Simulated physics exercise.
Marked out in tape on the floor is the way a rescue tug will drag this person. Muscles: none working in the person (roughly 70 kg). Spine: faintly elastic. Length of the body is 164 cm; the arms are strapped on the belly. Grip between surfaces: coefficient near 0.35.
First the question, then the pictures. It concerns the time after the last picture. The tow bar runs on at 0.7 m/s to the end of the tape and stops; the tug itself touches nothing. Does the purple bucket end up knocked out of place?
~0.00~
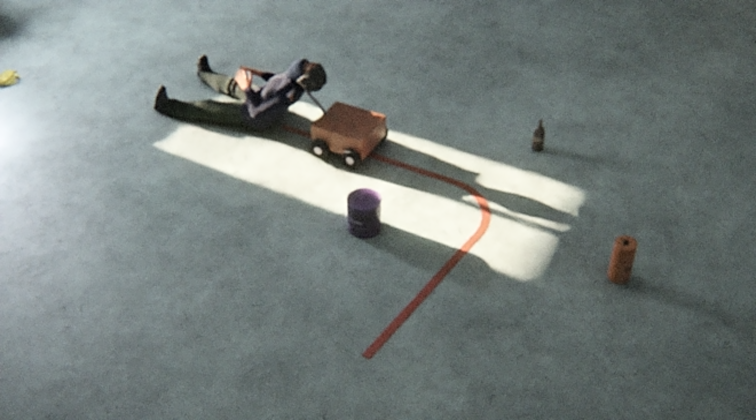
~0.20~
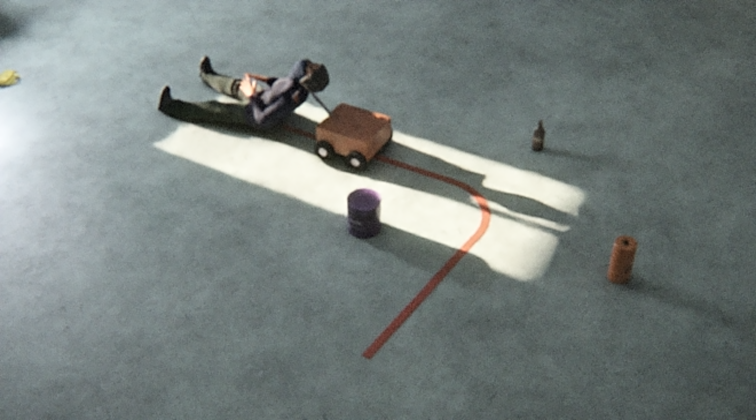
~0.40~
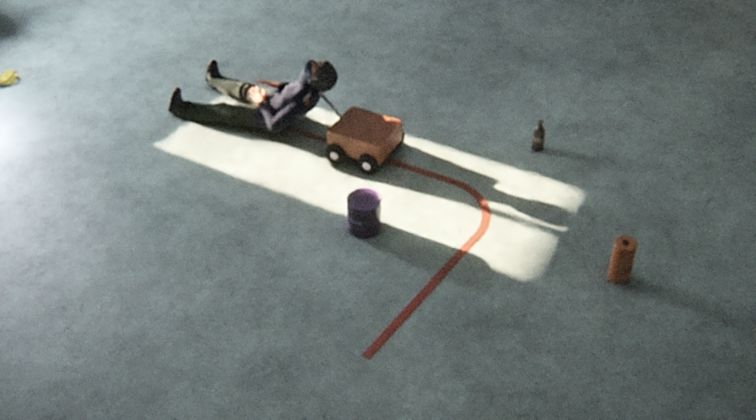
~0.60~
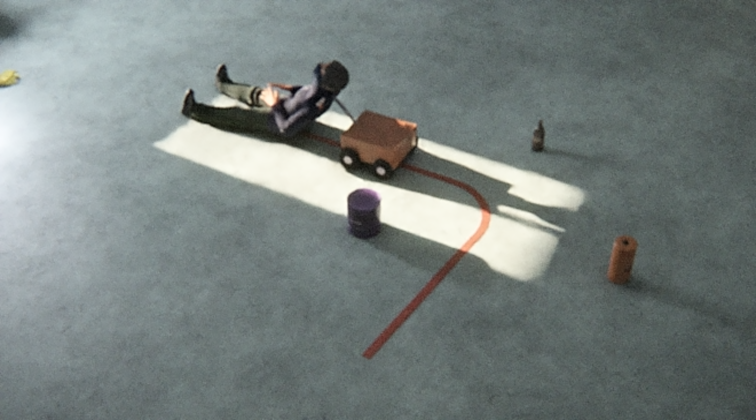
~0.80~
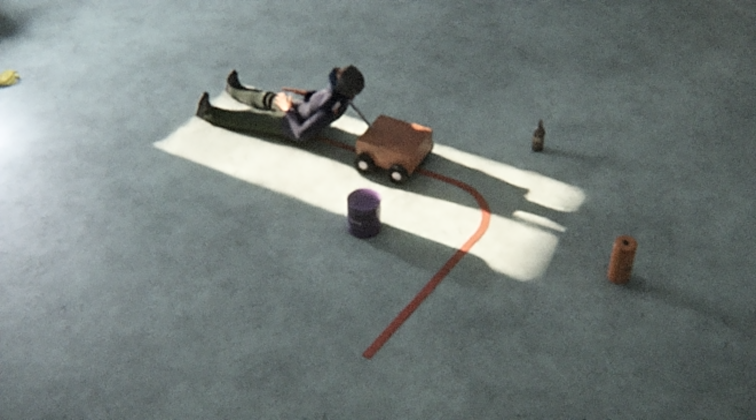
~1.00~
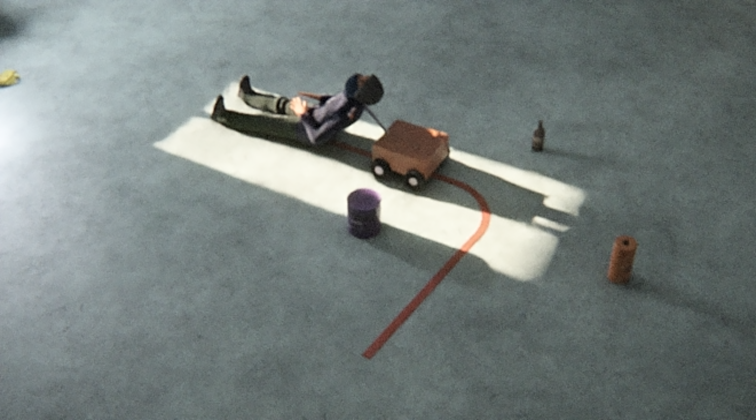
It keeps its place.
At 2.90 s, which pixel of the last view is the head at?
(503, 158).
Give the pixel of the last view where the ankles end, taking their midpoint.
My guess is somewhere near (433, 233).
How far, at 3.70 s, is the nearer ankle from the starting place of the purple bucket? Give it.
They are some 70 centimetres apart.
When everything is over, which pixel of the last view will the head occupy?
Somewhere around (358, 299) in the last picture.
After 2.20 s the purple bucket is where it stood, near (364, 213) in the last picture's view; the nearer ankle is 103 cm from that spot.
After 2.90 s the purple bucket is where it stood, near (364, 213) in the last picture's view; the nearer ankle is 80 cm from that spot.
After 3.70 s the purple bucket is where it stood, near (364, 213) in the last picture's view; the orange post where it stood; the nearer ankle is 66 cm from that spot.
After 4.40 s the purple bucket is where it stood, near (364, 213) in the last picture's view; the nearer ankle is 48 cm from that spot.
After 5.3 s, purple bucket stays put; orange post stays put; brown bottle stays put.
